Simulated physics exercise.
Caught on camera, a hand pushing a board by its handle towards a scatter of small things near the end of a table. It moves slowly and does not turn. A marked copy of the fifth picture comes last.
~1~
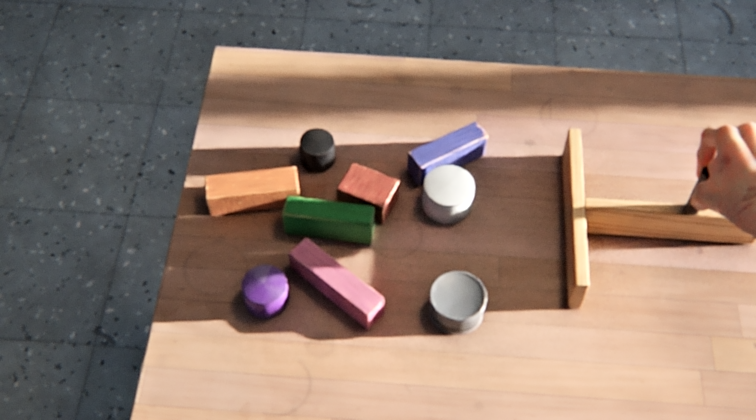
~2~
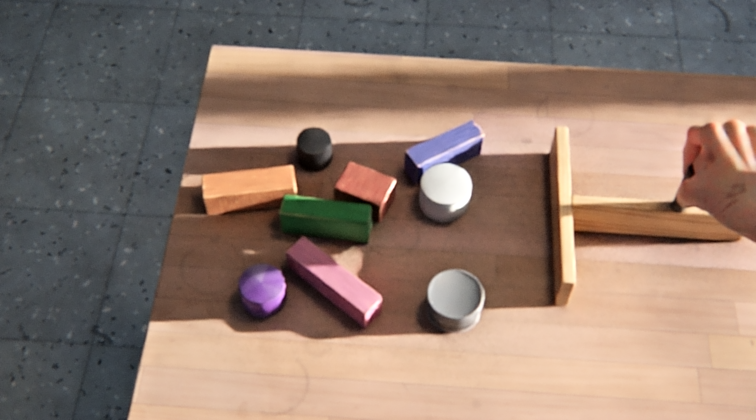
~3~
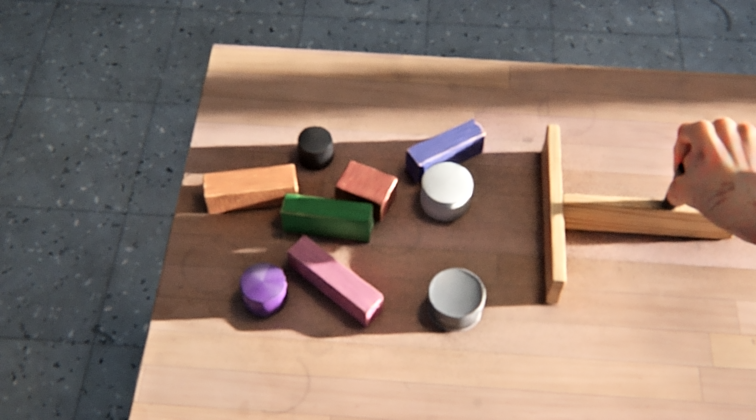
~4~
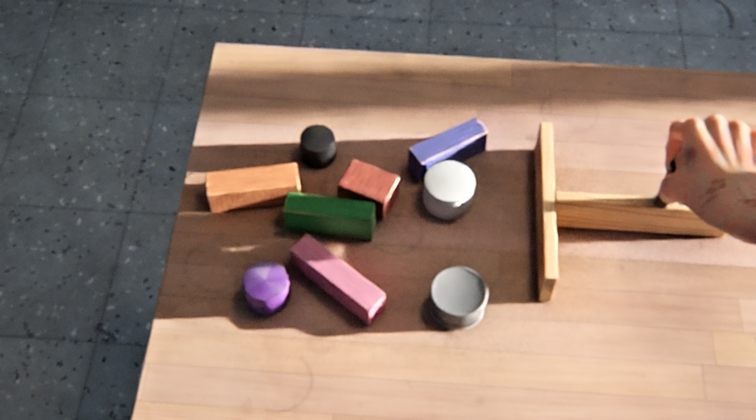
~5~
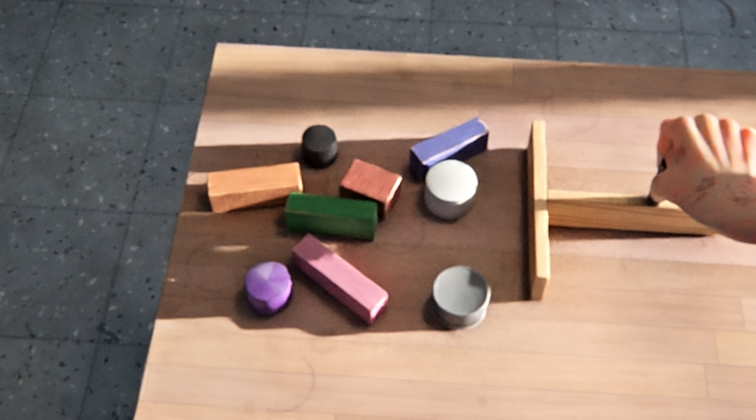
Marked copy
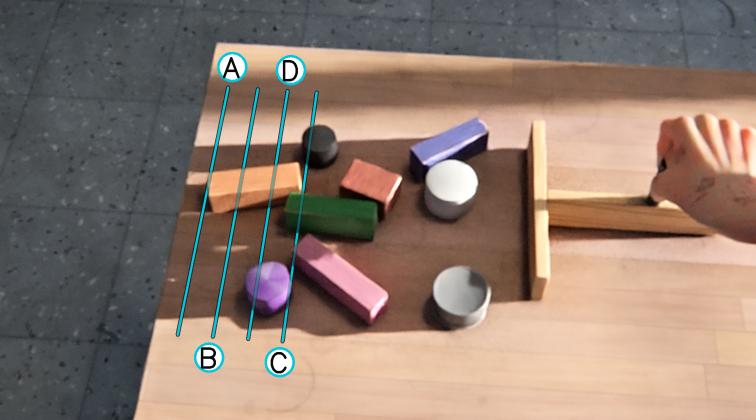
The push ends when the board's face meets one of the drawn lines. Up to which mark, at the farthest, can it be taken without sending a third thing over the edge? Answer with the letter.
It can go as far as B.
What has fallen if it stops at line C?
The orange bar.
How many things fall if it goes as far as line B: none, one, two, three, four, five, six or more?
Two.
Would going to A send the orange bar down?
By then, yes.
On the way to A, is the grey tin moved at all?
Yes.
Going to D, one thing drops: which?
The orange bar.
On the marked copy, A at (205, 201); B at (237, 203); C at (301, 206); D at (270, 204).
Following B. Soon after the start, board (431, 188); grey tin (422, 311); blue bar (391, 150).
Later, board (323, 182); orange bar (173, 194); red block (246, 181).
In the end, board (238, 177); red block over the edge; orange bar over the edge; two fallen.
As for the rest, A drops four; C is within the limit but short; D is within the limit but short.
